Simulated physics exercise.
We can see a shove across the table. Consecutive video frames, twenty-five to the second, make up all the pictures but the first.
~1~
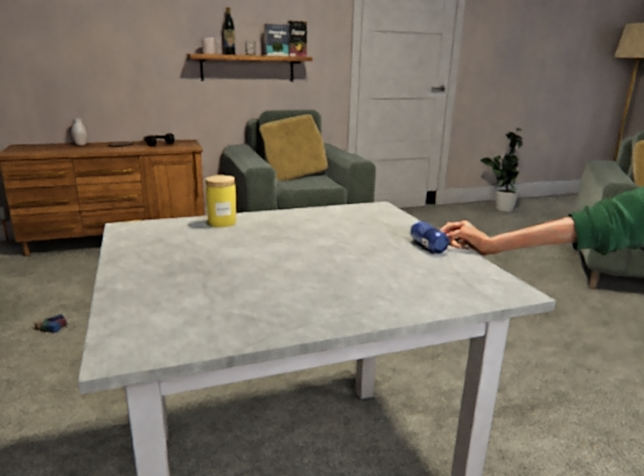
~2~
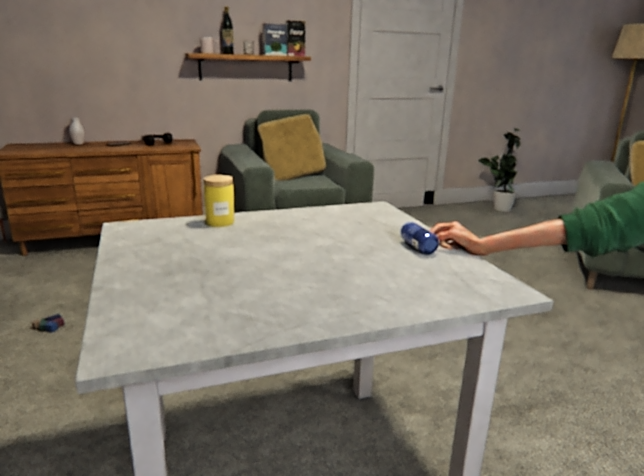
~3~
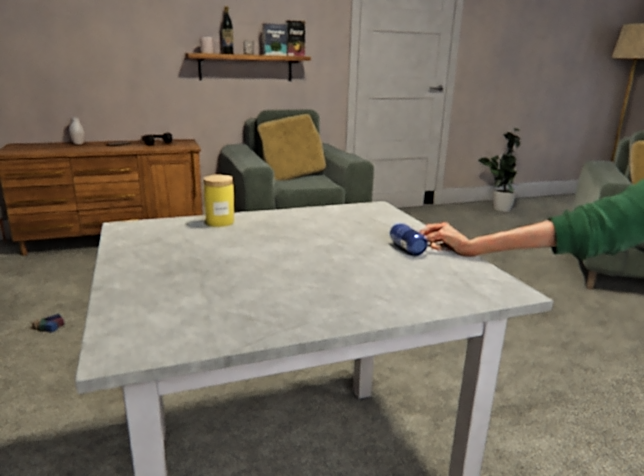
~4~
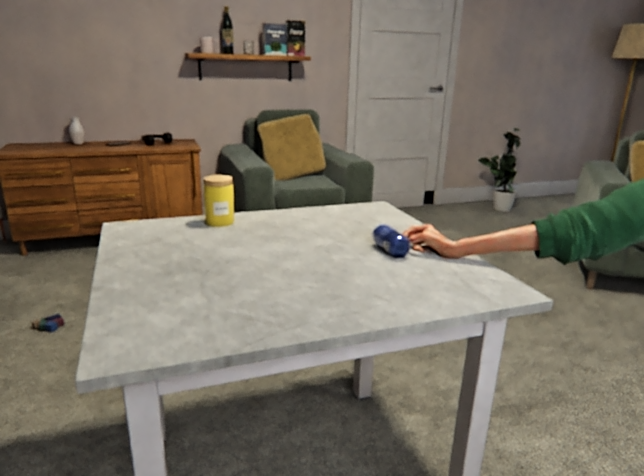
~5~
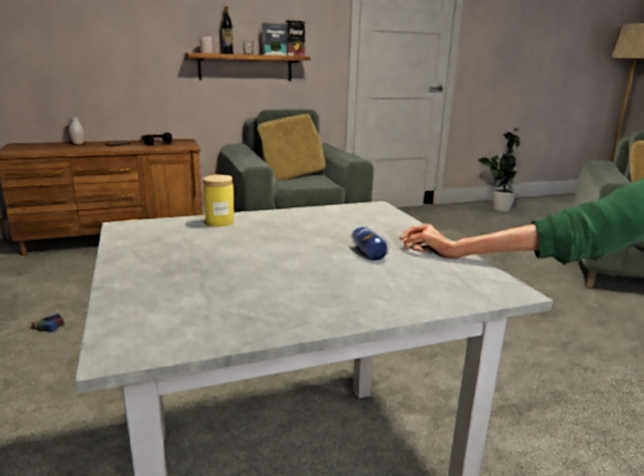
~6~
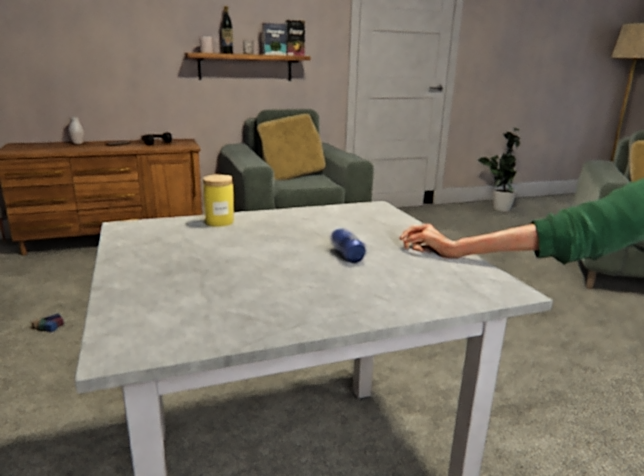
In a living room, a hand in a green sleeve pushed a blue can lying on its side leftward across a grey table, then stayed behind as the can rolled on, away from the fingers.
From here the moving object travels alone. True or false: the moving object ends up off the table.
True.
Then, 0.30 s after the last picture, blue can rolled well along near (173, 264).
Then, 0.70 s after the last picture, blue can now off the table.
Then, 1.10 s after the last picture, things are still on the move.
By the end, off the table, blue can.
